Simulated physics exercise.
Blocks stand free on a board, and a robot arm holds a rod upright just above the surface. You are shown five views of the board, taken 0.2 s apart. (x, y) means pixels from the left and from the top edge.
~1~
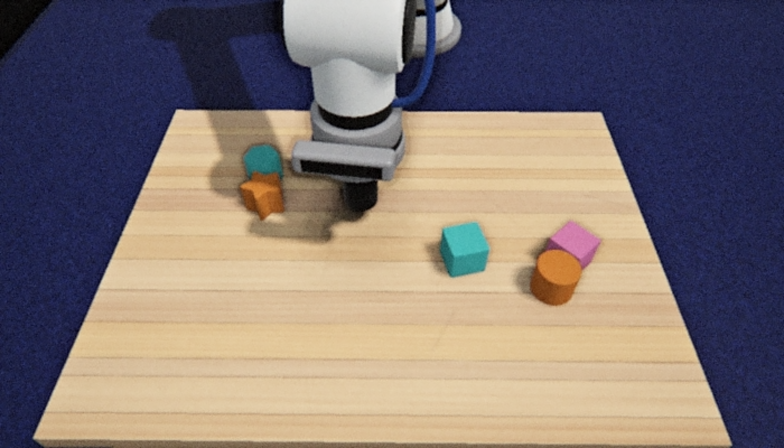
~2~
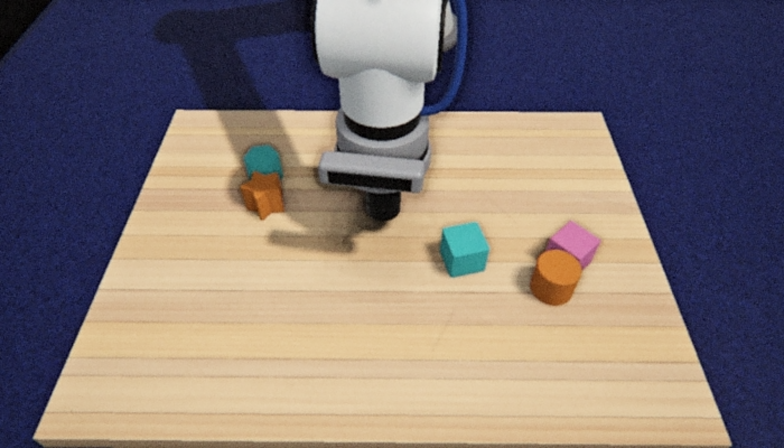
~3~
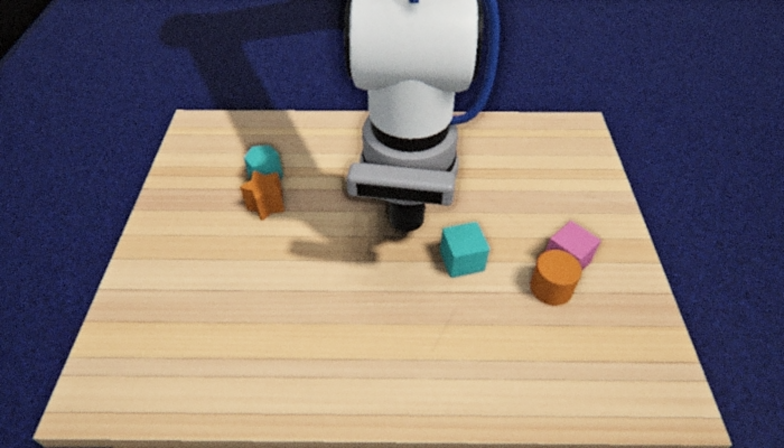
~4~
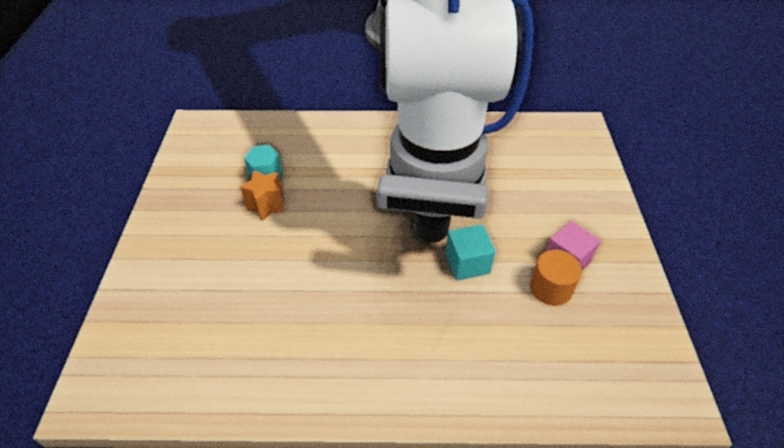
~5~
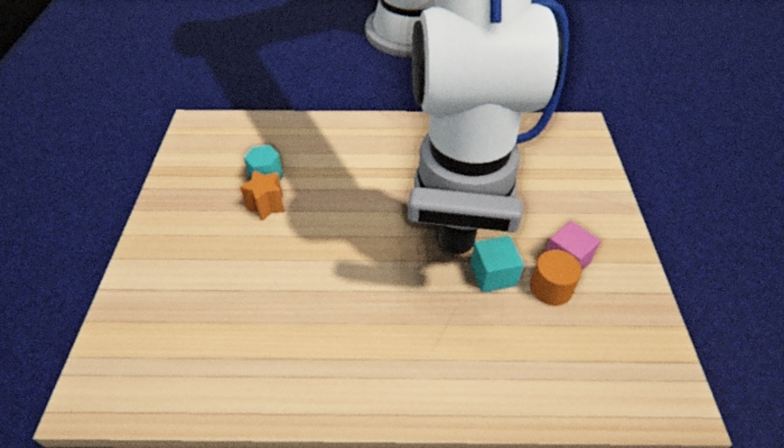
The video shows a robot arm moving a dark rod rightward and slightly toward the viewer across a wooden board, then pushing a turquoise cube a short way toward an orange cylinder and pink block, while the other blocks stay still.
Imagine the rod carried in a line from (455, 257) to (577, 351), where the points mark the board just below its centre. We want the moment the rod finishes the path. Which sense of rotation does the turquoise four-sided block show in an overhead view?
Answer: Anticlockwise.
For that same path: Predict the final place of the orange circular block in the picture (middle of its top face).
At roughly (615, 283).
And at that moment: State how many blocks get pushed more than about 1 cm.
By the end, two blocks will have moved.
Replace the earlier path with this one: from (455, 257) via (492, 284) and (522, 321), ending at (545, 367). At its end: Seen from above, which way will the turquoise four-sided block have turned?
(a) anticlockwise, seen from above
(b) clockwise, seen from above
a: Anticlockwise, seen from above.
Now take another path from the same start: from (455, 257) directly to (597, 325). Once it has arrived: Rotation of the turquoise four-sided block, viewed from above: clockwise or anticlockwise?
Clockwise, looking down.
On the path given first. One third of the way, rod at (496, 270); turquoise four-sided block at (541, 284); orange circular block at (582, 277).
Two thirds of the way, rod at (539, 302); turquoise four-sided block at (590, 313); orange circular block at (613, 282).
At the end, rod at (584, 337); turquoise four-sided block at (631, 328), turned 70° anticlockwise; orange circular block at (615, 283); pink four-sided block not moved.
